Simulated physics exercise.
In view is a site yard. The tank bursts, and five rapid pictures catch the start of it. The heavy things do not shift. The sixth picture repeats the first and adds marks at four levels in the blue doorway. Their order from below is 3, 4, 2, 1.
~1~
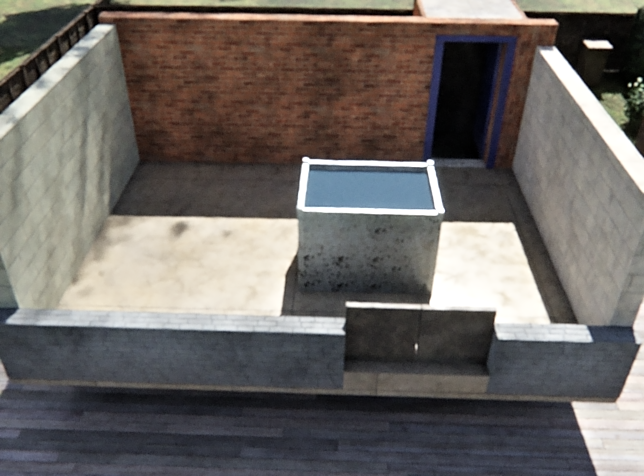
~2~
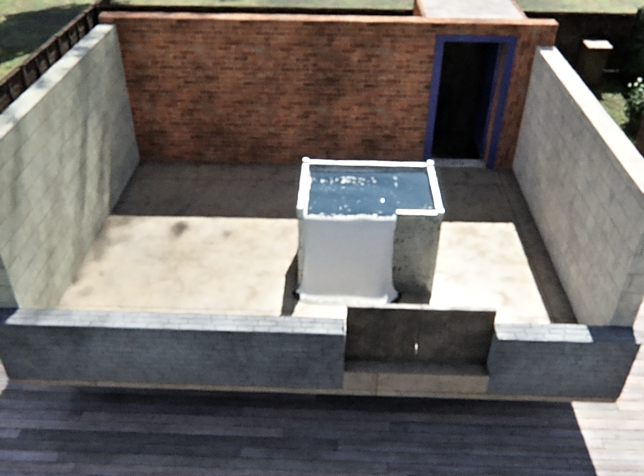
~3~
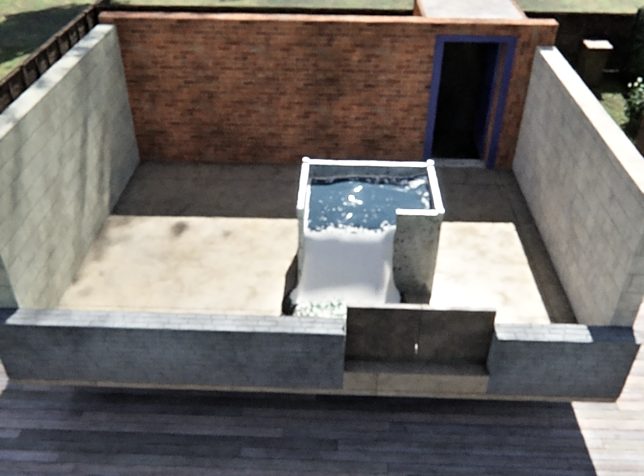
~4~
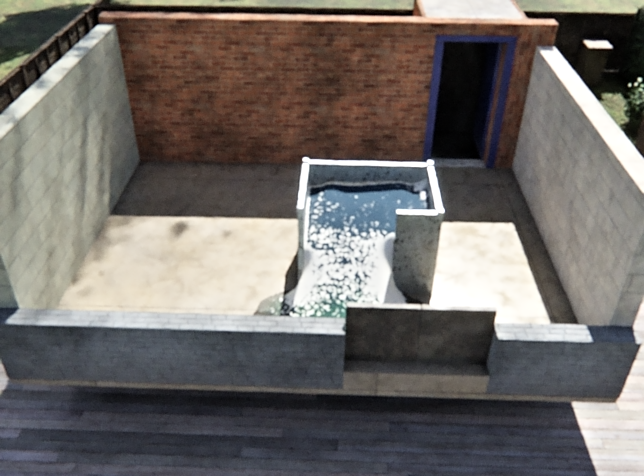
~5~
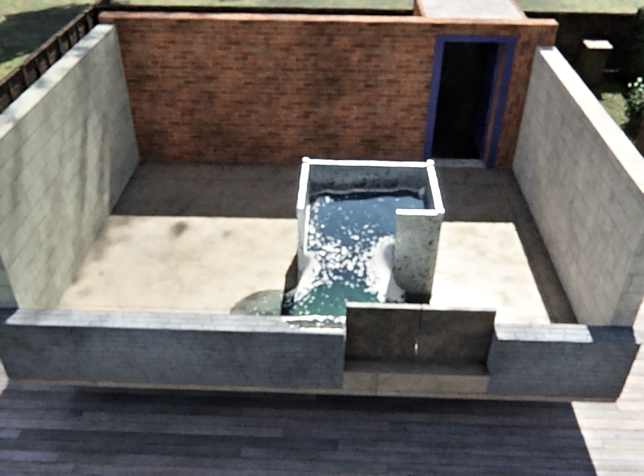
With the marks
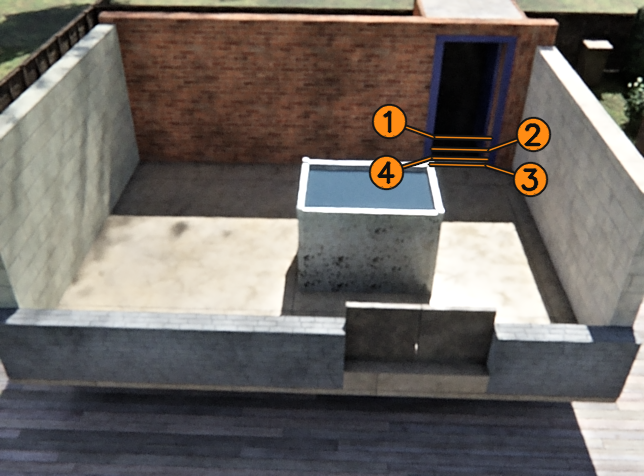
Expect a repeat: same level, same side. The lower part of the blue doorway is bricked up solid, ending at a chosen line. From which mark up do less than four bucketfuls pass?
Use height 4.
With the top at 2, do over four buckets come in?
No, that is safe.
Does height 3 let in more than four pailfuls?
Yes, it does.
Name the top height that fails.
That would be 3.
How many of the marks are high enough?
Three.
In orange, 1 at (462, 137); 2 at (460, 149); 3 at (458, 165); 4 at (459, 158); from the bottom up 3, 4, 2, 1.
With 1, nothing gets over.
With 2, nothing gets over.
With 3, some 15 bucketfuls get in.
With 4, a splash gets over, under a bucket.
